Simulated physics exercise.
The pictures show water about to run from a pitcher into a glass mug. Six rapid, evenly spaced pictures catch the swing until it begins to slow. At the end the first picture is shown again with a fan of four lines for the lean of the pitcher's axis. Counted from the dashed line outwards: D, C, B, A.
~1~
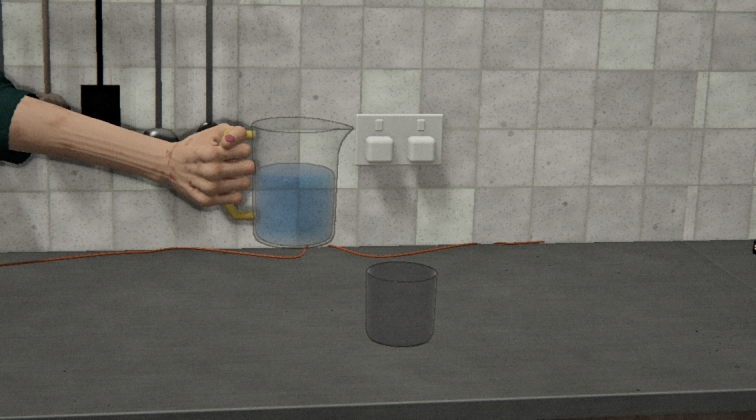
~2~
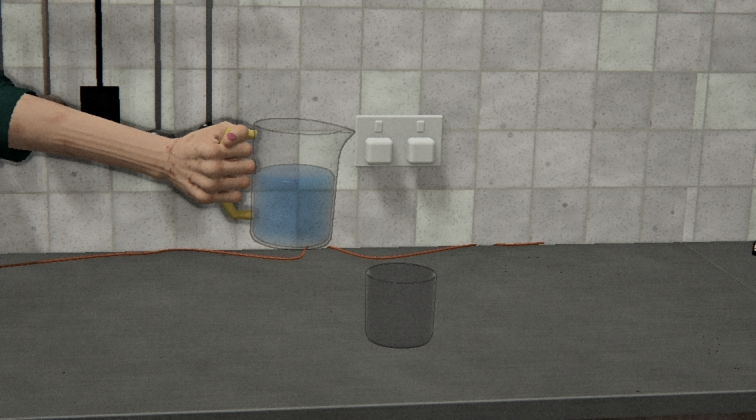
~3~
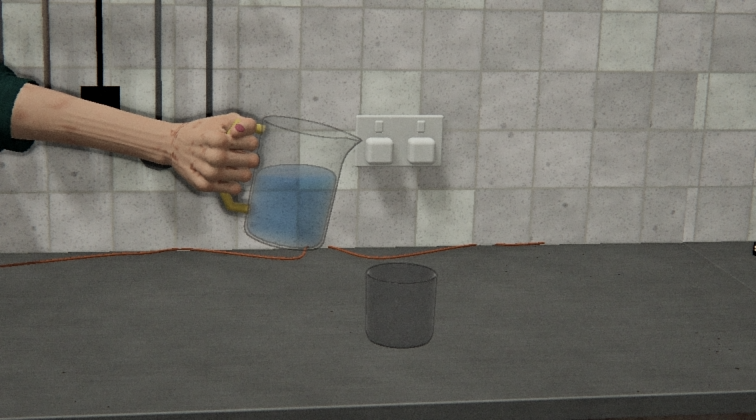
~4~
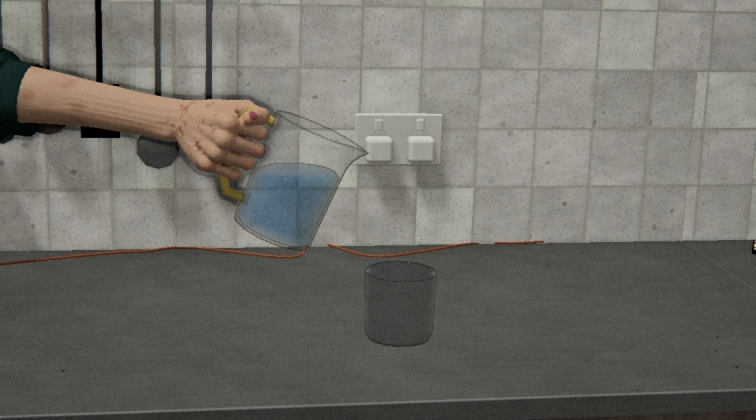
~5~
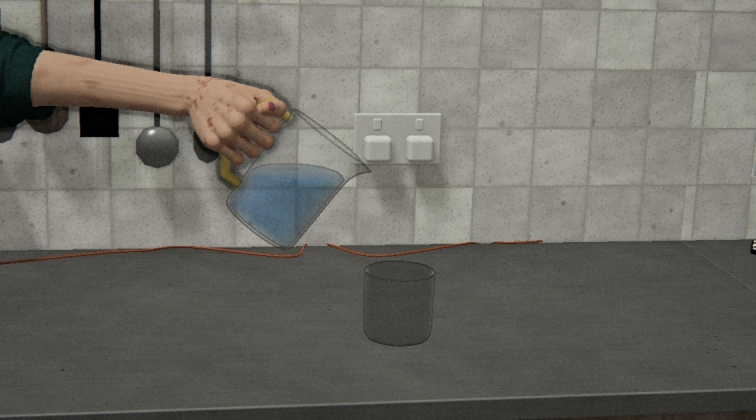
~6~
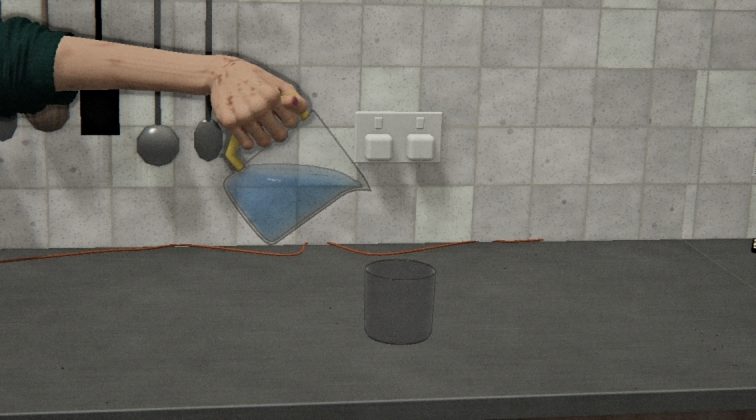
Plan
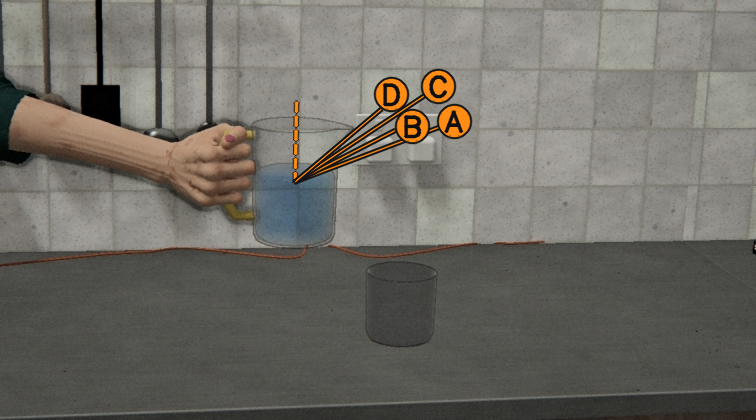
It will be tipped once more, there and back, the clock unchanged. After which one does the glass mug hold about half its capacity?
I would pick line A.
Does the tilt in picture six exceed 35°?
Yes.
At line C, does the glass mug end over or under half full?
Under half.
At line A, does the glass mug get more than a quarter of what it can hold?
Yes, clearly.
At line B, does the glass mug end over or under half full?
Under.
On the marked copy, A at (439, 127); B at (394, 130); C at (424, 95); D at (381, 109).
Choosing A, the glass mug ends with about 50 % of what it can hold.
Choosing B, the glass mug ends with about 30 % of what it can hold.
Choosing C, the glass mug ends with about 15 % of what it can hold.
Choosing D, the glass mug ends with about 6 % of what it can hold.
